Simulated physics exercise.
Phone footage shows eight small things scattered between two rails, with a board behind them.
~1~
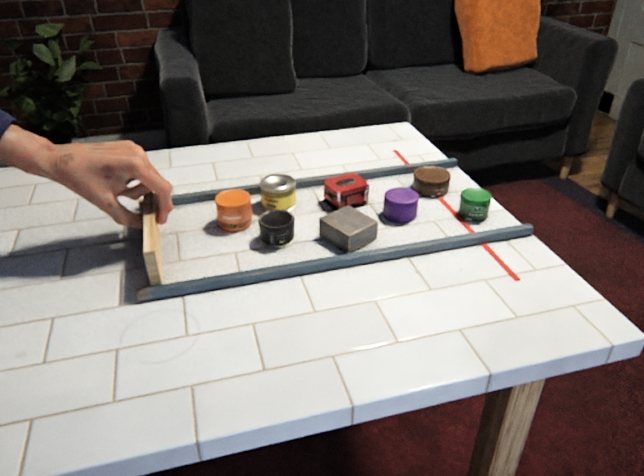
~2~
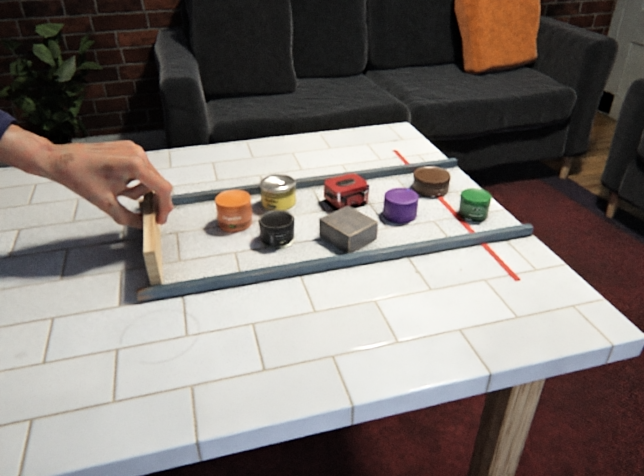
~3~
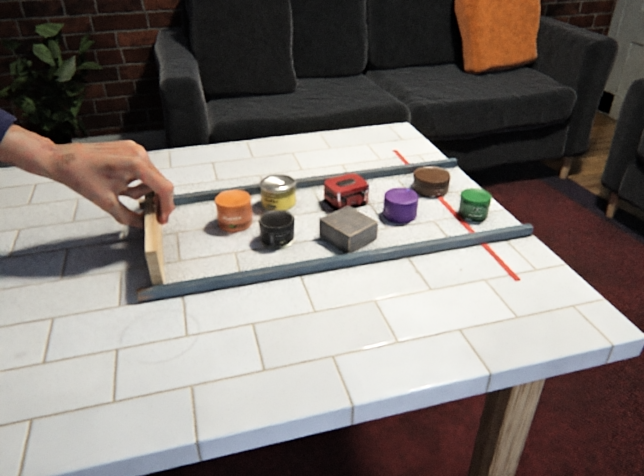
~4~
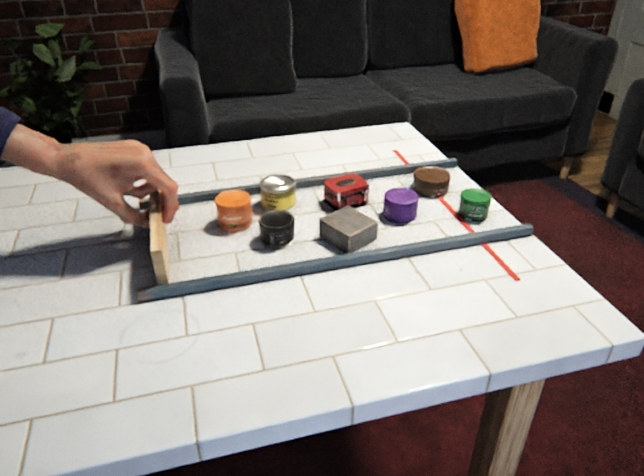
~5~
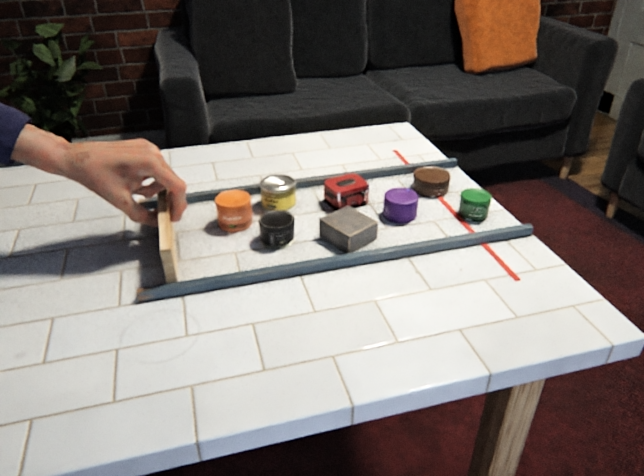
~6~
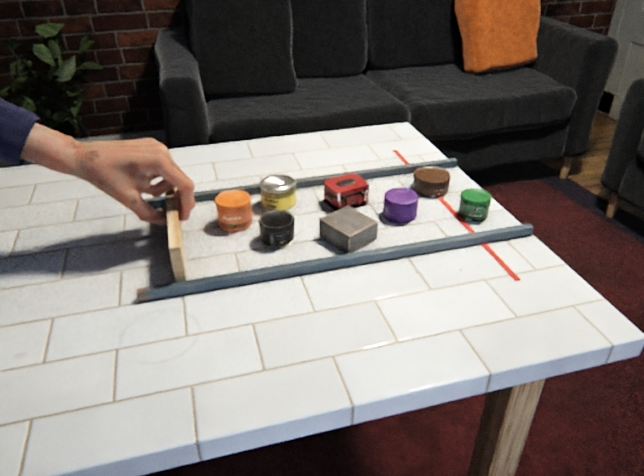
A hand holding a small wooden board upright between two rails on a white tiled table stays almost still at first, then slides it slightly to the right. The board draws closer to the orange tub, while the eight small tubs, tins and other containers stay where they are near the red line.
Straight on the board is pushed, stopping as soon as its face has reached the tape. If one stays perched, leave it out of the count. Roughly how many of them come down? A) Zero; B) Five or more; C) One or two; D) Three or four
One or two (C).
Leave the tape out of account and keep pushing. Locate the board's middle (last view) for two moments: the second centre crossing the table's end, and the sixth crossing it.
At (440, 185) for the second, at (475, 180) for the sixth.
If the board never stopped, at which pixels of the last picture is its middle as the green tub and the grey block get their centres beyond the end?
The middle would be close to (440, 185) and then close to (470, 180).
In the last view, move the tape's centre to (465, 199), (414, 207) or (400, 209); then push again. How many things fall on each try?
It would be 4, 1 and 0.
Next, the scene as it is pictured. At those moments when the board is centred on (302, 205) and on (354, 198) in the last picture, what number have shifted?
Answer - first 5, then 6.
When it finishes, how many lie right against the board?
The number is 4.
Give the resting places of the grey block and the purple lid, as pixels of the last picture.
The first comes to rest at (489, 217), and the second at (489, 189).
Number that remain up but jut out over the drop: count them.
Answer: 2.
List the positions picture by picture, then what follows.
In the first frame, green tub (475, 204); brown tub (431, 182); purple lid (401, 205); board (152, 227); tape (444, 202).
In the second frame, brown tub (431, 182); orange tub (234, 211).
In the third frame, purple lid (401, 205); black tin (277, 229).
In the fourth frame, green tub (475, 205); board (158, 226).
In the fifth frame, brown tub (431, 182); yellow tin (278, 194).
In the sixth frame, green tub (475, 205); brown tub (431, 182); purple lid (401, 205); board (175, 224); tape (444, 202).
A little later, none off yet; green tub at rest near (475, 205); brown tub at rest near (431, 182); purple lid at rest near (401, 205).
When it is over, the number that fall off is one or two; down, brown tub and green tub.
